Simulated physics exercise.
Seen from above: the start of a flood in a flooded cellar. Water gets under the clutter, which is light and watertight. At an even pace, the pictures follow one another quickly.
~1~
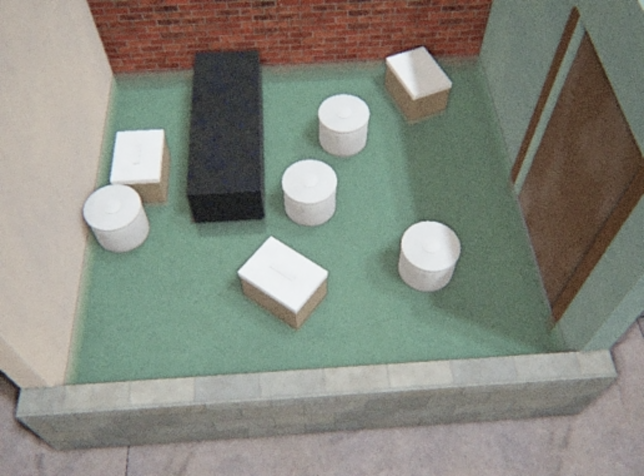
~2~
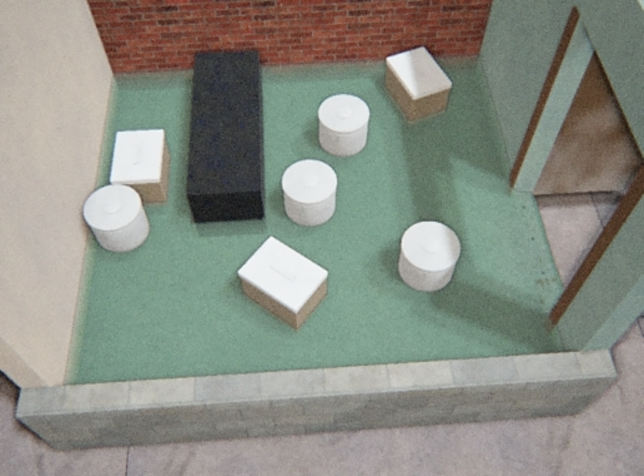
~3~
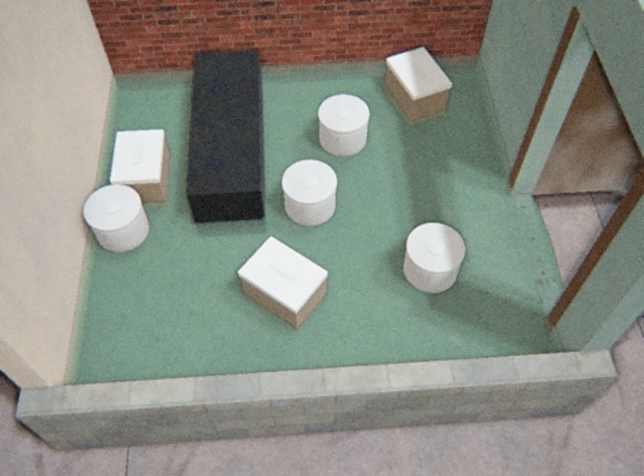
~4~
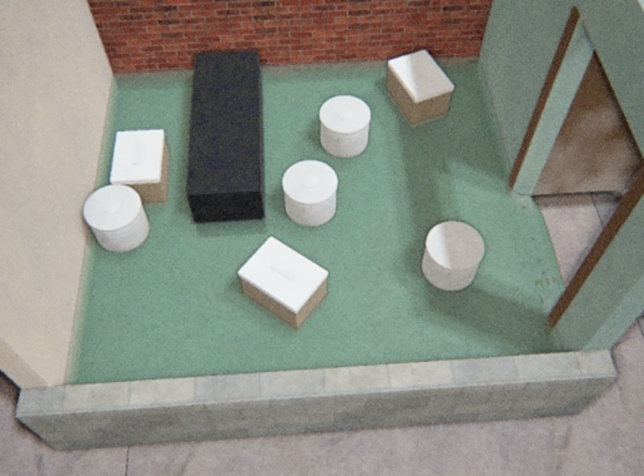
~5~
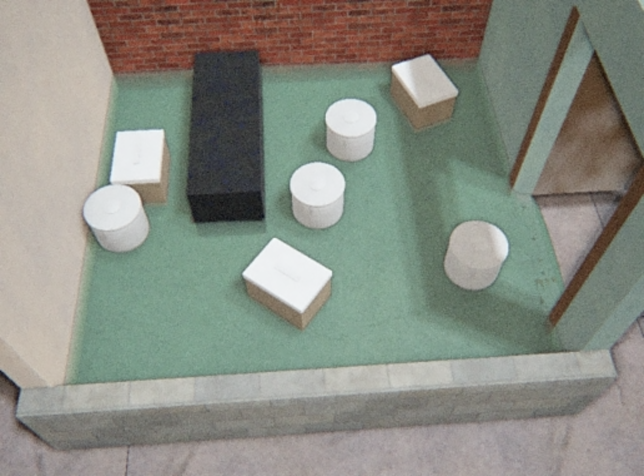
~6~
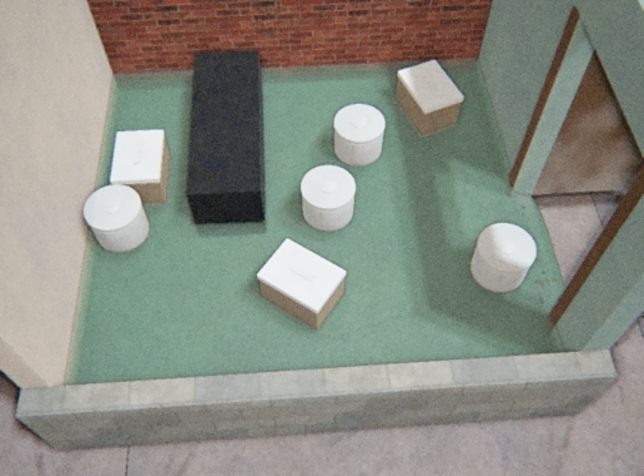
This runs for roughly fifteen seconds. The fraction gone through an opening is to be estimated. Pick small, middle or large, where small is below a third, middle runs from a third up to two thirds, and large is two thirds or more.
Large.
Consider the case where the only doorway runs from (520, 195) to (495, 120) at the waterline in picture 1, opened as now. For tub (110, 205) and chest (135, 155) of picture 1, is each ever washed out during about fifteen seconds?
Per object, in order: Retained / retained.
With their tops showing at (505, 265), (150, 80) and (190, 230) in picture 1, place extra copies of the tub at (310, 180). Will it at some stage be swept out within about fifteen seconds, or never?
Escapes; remains; escapes.
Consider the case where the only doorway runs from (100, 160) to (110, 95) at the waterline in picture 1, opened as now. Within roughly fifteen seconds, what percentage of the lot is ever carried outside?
Roughly 60 in a hundred.
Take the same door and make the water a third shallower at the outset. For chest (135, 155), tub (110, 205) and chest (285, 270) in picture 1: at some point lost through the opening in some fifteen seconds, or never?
Ordered answer: Retained; retained; flushed away.
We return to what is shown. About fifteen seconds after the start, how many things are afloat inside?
It works out to 2.
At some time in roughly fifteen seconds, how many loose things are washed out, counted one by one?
That works out to 5.
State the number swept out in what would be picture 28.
All told, it is 5.
A moment on, 1 of 7 are out; 6 afloat.
Next, 1 of 7 are out; 6 afloat.
Later, 5 of 7 are out; 2 afloat.
In the end, 5 of 7 are out; 2 afloat.
